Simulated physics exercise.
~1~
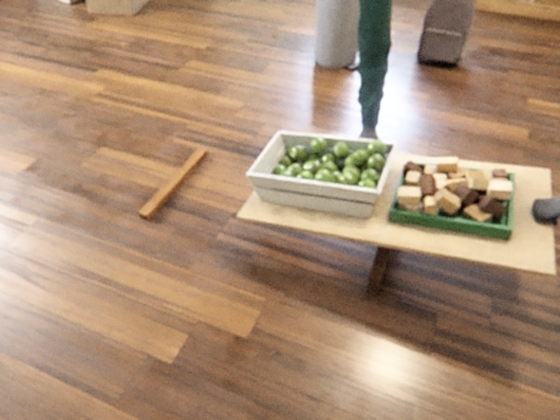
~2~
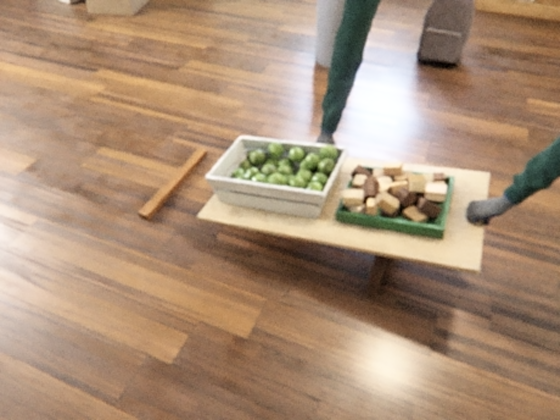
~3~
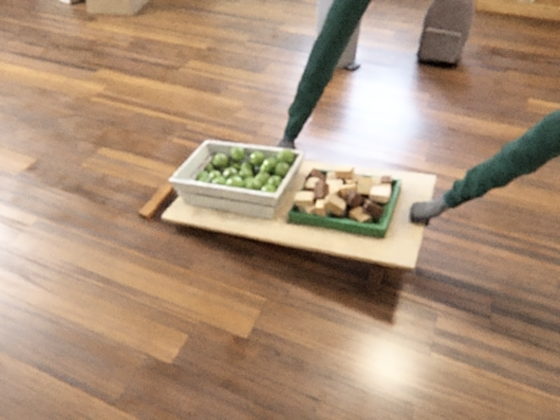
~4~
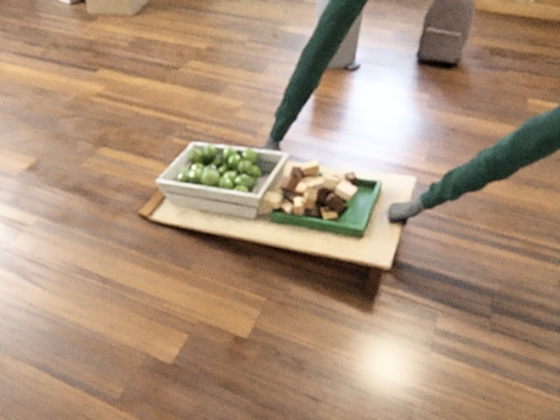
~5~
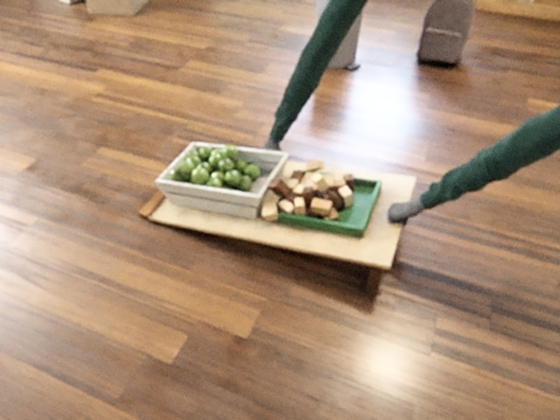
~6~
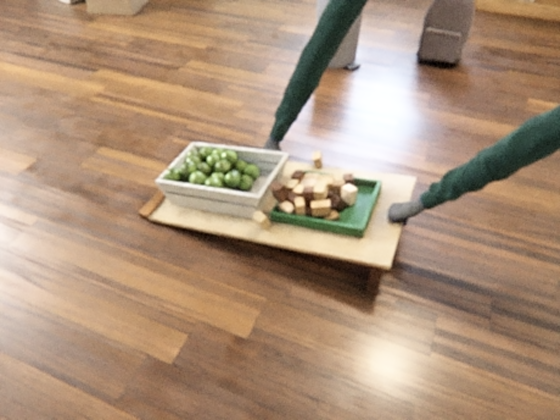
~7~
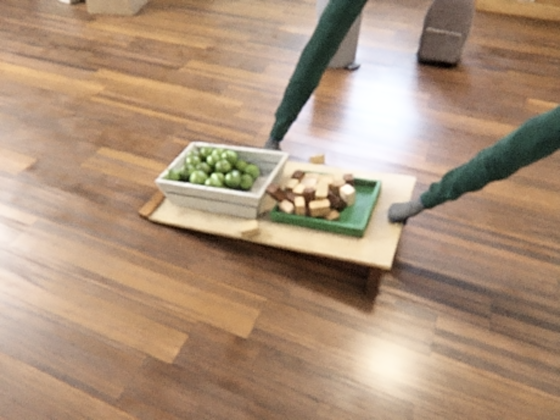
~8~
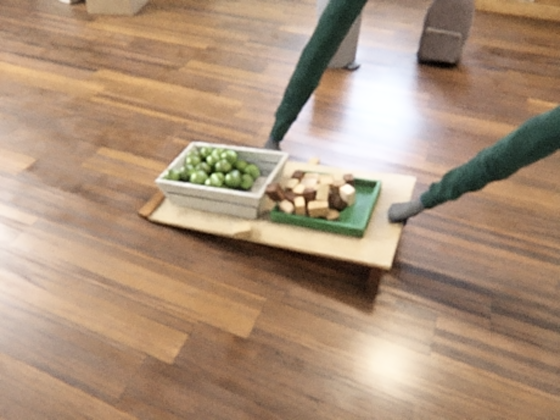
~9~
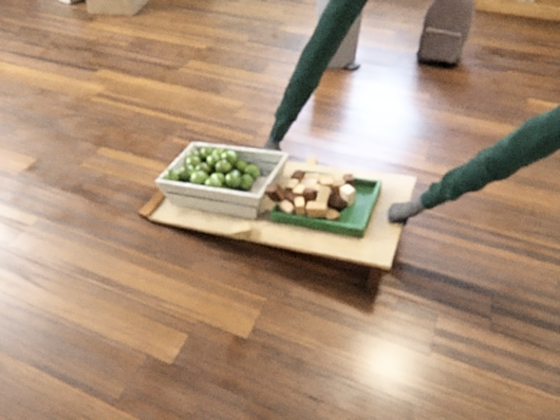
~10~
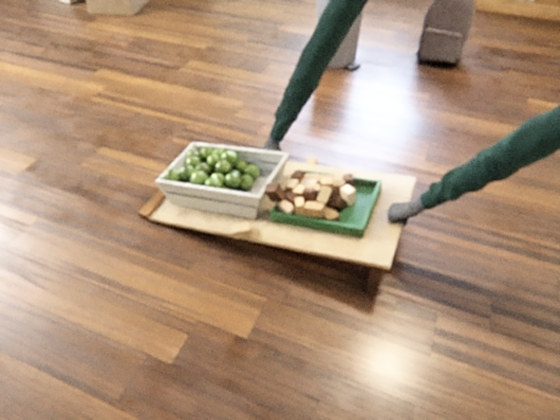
Two green-sleeved arms with grey hands guide a tan board across a glossy wooden floor, seen from above at an angle. On the board, a white container of green apples sits to the left of a shallow green tray piled with light and dark wooden blocks. The board slides left and slightly tilted until it meets a wooden strip lying on the floor and stops short. The apples shift but stay inside their container, while the blocks surge left and tumble, a couple spilling over the tray's edge onto the board. Everything then settles, with the hands still beside the board.
